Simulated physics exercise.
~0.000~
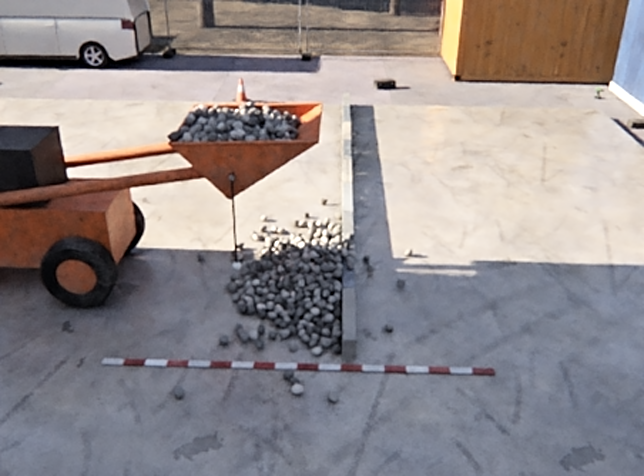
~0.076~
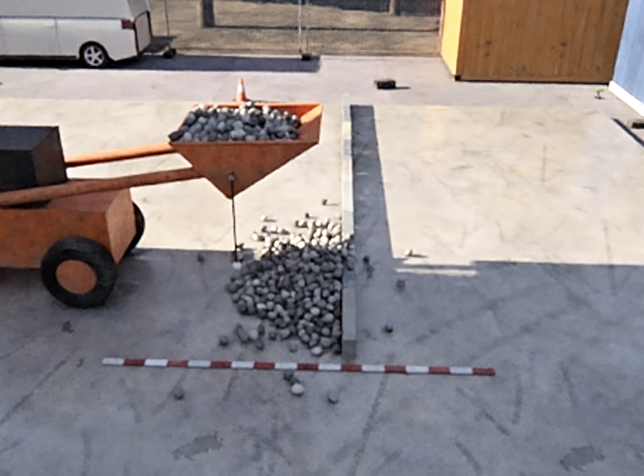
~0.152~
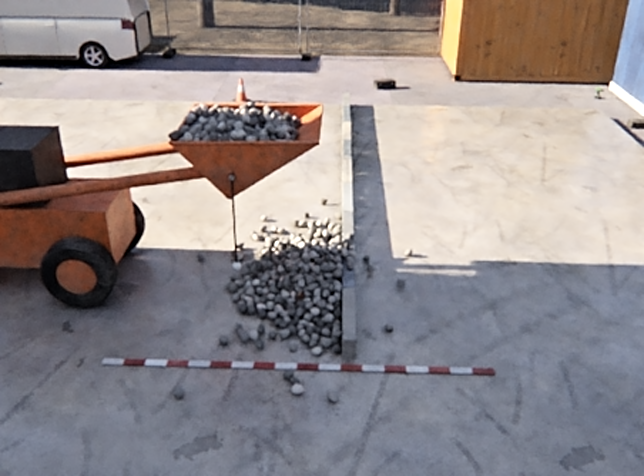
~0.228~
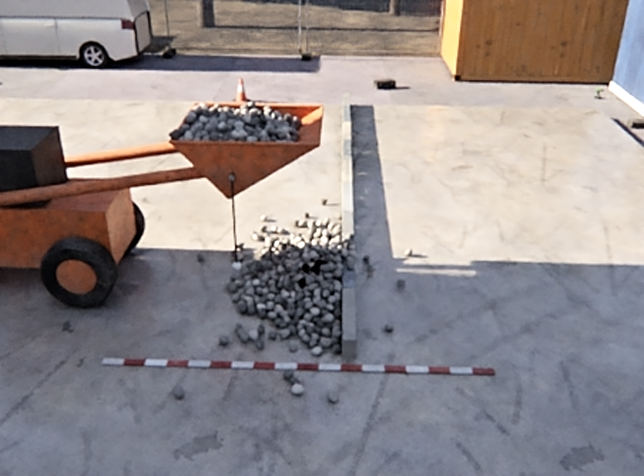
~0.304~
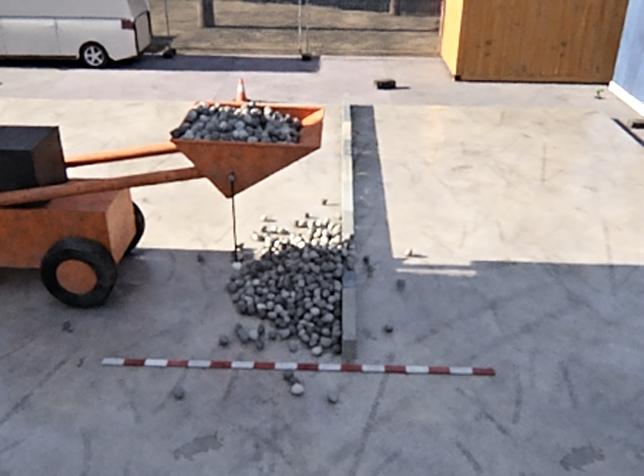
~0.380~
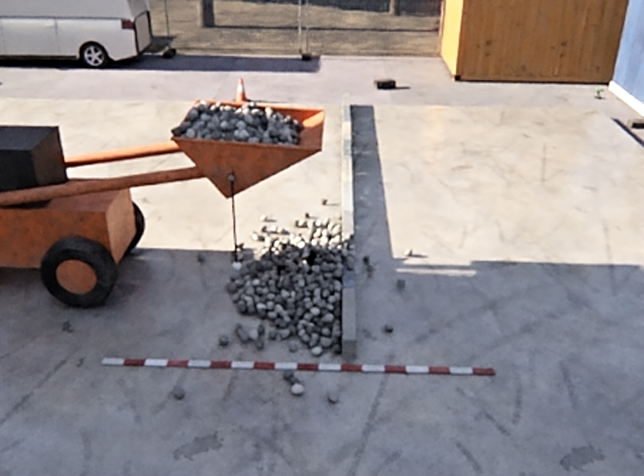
On a sunlit concrete yard, an orange loader at left holds a raised bucket of grey stones beside a low kerb, above a loose pile of similar stones; the bucket tilts very slightly while everything else stays still.
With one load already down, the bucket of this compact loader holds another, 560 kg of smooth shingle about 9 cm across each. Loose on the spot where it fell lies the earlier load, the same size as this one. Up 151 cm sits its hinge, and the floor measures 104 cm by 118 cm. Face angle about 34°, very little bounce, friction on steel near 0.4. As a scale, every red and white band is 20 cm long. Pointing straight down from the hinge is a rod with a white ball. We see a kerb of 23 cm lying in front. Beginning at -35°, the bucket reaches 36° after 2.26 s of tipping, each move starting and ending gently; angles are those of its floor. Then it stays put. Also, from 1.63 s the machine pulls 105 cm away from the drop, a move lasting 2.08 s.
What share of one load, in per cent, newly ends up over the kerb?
30 %.
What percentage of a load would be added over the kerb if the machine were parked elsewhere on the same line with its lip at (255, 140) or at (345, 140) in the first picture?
First place about 0 %, second about 60 %.
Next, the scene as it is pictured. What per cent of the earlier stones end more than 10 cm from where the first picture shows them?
I'd say roughly 20 per cent of them.
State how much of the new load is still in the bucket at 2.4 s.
It keeps some 10 percent of its load.
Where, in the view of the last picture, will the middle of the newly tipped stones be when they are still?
Their middle rests near (326, 268).
After 1.7 s the floor is at 25°; in per cent of one load, 91 in the bucket, 108 on this side of the kerb, 1 over the kerb; the foremost stones are at (374, 269).
After 2.4 s the floor is at 36°; in per cent of one load, 12 in the bucket, 167 on this side of the kerb, 21 over the kerb; the foremost stones are at (427, 282).
After 4.2 s the floor is at 36°; in per cent of one load, 0 in the bucket, 169 on this side of the kerb, 31 over the kerb; the foremost stones are at (499, 280).
After 7.0 s the floor is at 36°; in per cent of one load, 0 in the bucket, 169 on this side of the kerb, 31 over the kerb; the foremost stones are at (499, 280). Net gain over the kerb, 30.
